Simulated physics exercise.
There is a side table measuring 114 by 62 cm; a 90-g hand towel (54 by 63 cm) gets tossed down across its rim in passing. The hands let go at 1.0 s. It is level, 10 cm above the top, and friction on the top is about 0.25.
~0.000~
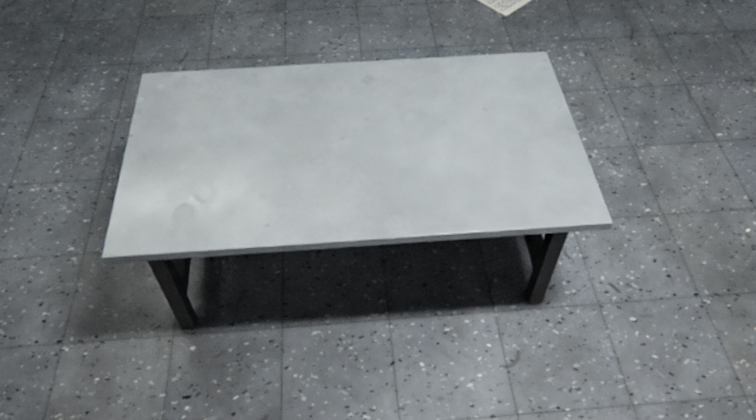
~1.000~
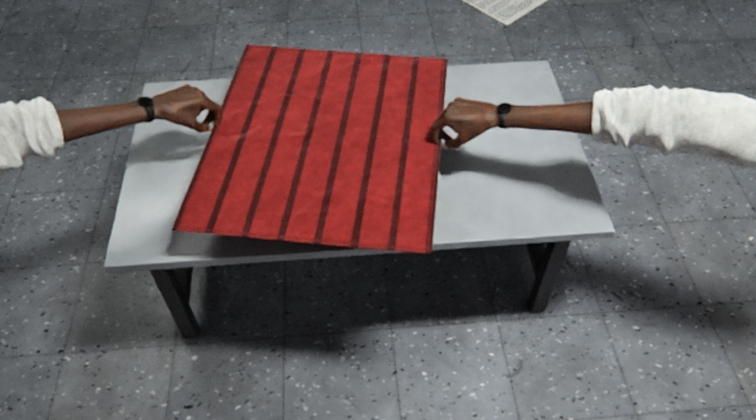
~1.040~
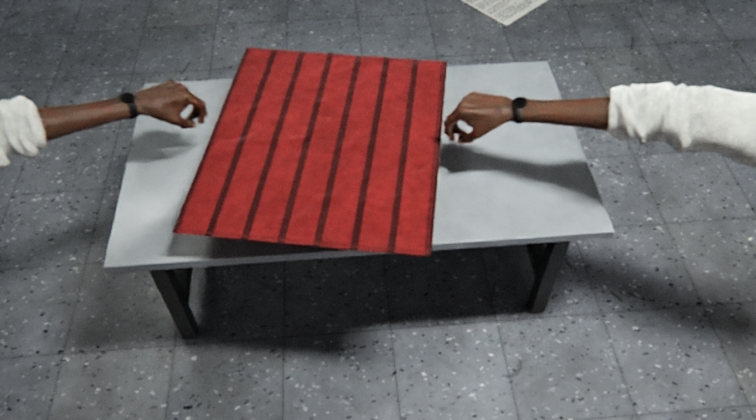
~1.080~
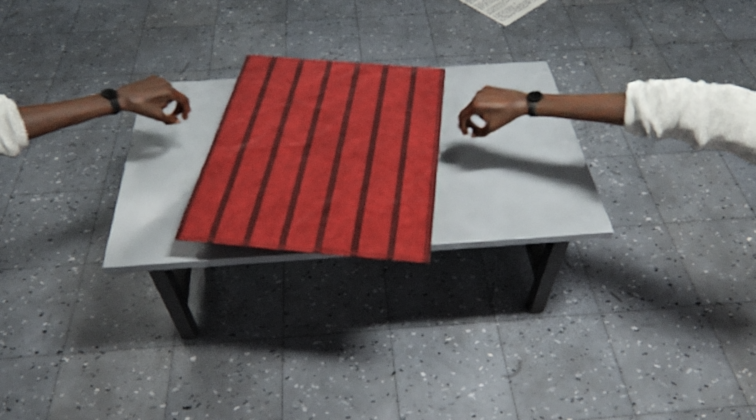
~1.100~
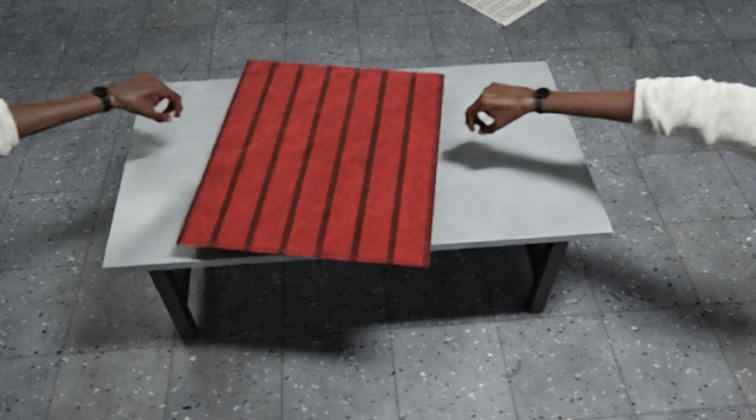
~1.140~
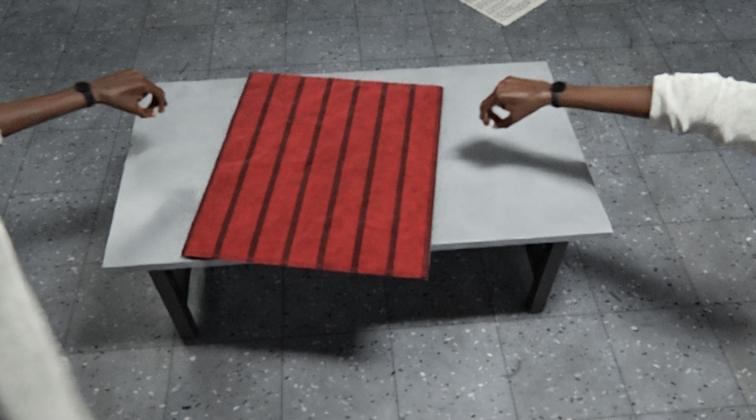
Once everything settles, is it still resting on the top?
Holds on.
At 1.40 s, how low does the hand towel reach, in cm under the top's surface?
Roughly 10 centimetres below the top.
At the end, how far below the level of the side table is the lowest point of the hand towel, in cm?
About 10 cm.
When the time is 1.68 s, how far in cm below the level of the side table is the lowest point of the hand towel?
Roughly 10 cm.
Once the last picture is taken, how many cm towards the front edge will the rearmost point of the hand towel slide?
It slips forward by about 0 cm.
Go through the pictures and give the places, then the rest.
The bare side table, in the first frame.
Hand towel corners (172, 230) (247, 46) (448, 59) (432, 254), in the second frame.
Hand towel corners (173, 233) (247, 48), in the third frame.
Hand towel corners (174, 240) (247, 56), in the fourth frame.
Hand towel corners (176, 244) (248, 61), in the fifth frame.
Hand towel corners (181, 256) (250, 73) (443, 87) (427, 280), in the sixth frame.
After 1.4 s, 90 % of the hand towel is still over the top.
After 1.7 s, 90 % of the hand towel is still over the top.
After 1.9 s, 90 % of the hand towel is still over the top.
After 2.2 s, 90 % of the hand towel is still over the top.
After 4.4 s, 90 % of the hand towel is still over the top.
